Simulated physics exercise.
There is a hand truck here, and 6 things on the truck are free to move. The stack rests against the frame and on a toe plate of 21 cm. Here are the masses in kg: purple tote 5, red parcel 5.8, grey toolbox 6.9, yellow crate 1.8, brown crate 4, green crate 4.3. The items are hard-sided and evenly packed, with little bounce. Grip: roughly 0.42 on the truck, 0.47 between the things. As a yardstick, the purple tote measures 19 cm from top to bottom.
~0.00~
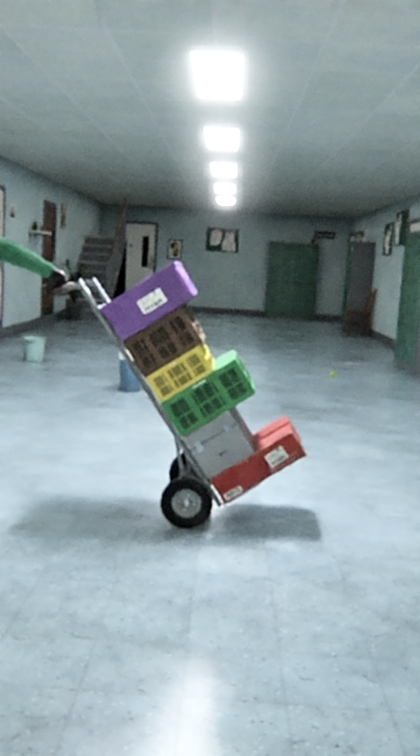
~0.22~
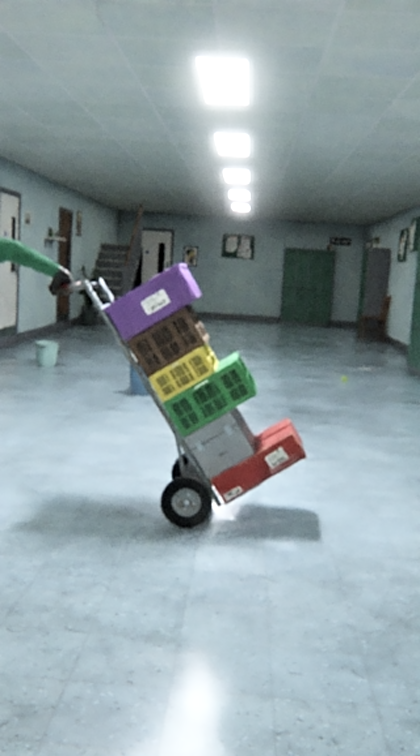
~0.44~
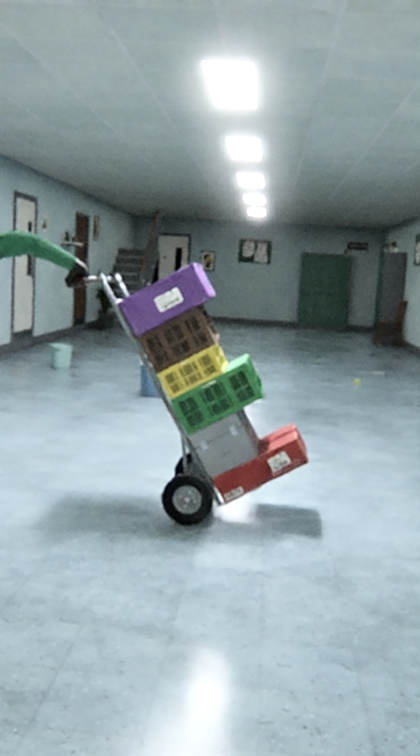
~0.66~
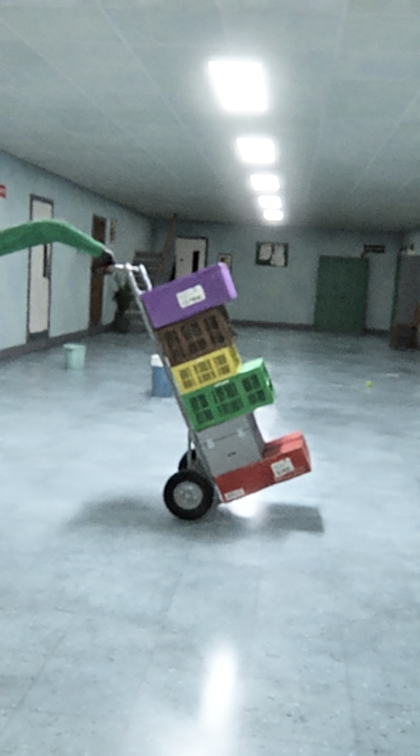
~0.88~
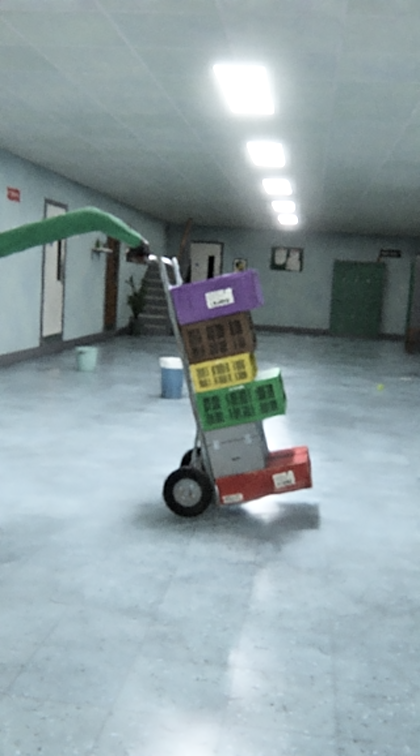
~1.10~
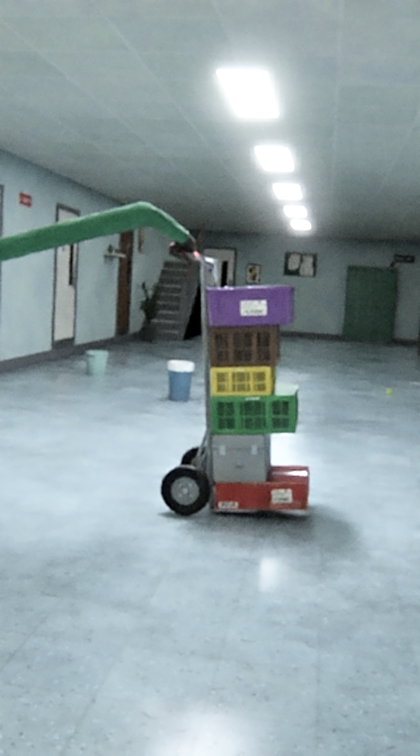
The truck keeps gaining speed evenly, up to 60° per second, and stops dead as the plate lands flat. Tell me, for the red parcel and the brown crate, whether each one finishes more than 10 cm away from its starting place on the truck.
At the end, the red parcel stays roughly where it was; the brown crate ends up somewhere else.
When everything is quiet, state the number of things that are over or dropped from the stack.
I make it 4.
By 1.40 s, truck upright; brown crate rocked 11° off its seat near (284, 351); purple tote rocked 12° off its seat; yellow crate rocked 11° off its seat.
By 1.70 s, truck upright; purple tote now dropped from the stack; brown crate rocked 43° off its seat near (323, 365); yellow crate rocked 43° off its seat.
By 1.90 s, truck upright; yellow crate, brown crate and green crate now dropped from the stack.
By 2.00 s, truck upright; grey toolbox 2 cm from its spot.
When it is over (2.8 s), dropped from the stack, purple tote, yellow crate, brown crate and green crate; the other 2 within 10 cm of the start. In the last view, red parcel near (264, 493), brown crate near (383, 488).
